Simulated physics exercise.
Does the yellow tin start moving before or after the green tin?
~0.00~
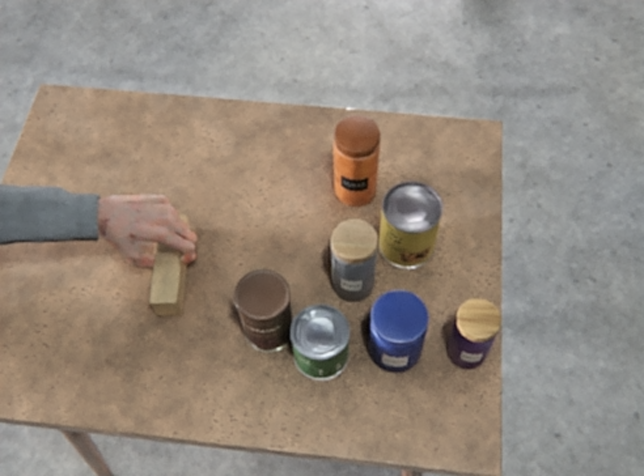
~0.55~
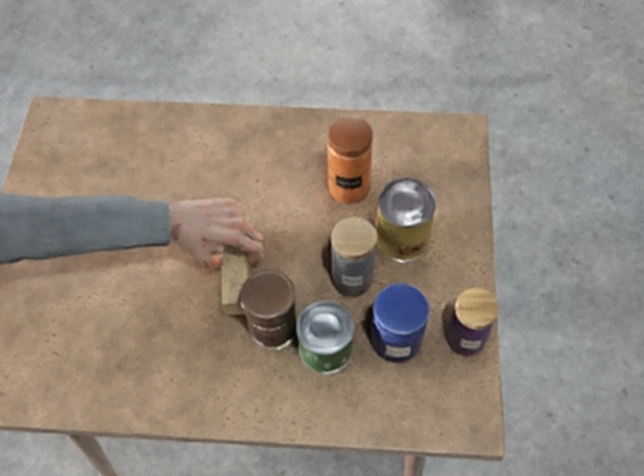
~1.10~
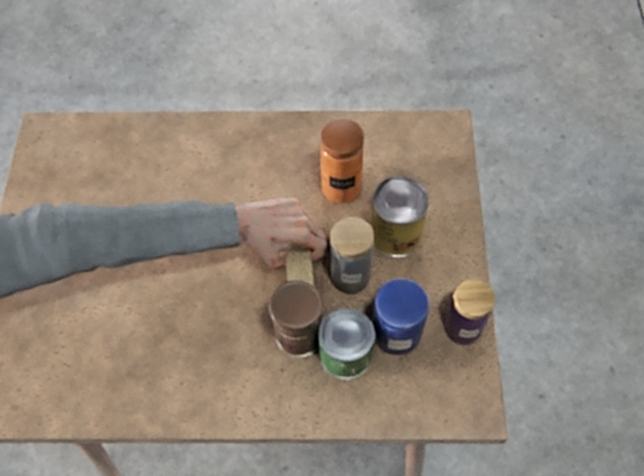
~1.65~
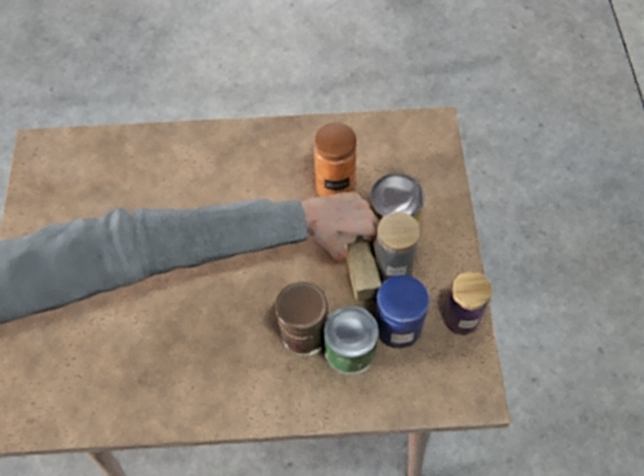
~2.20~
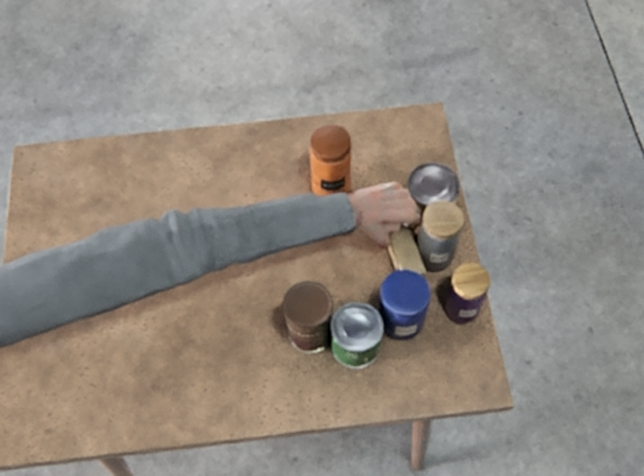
The yellow tin starts moving after the green tin. The green tin shifts as the block reaches the front group, while the yellow tin only moves near the end.
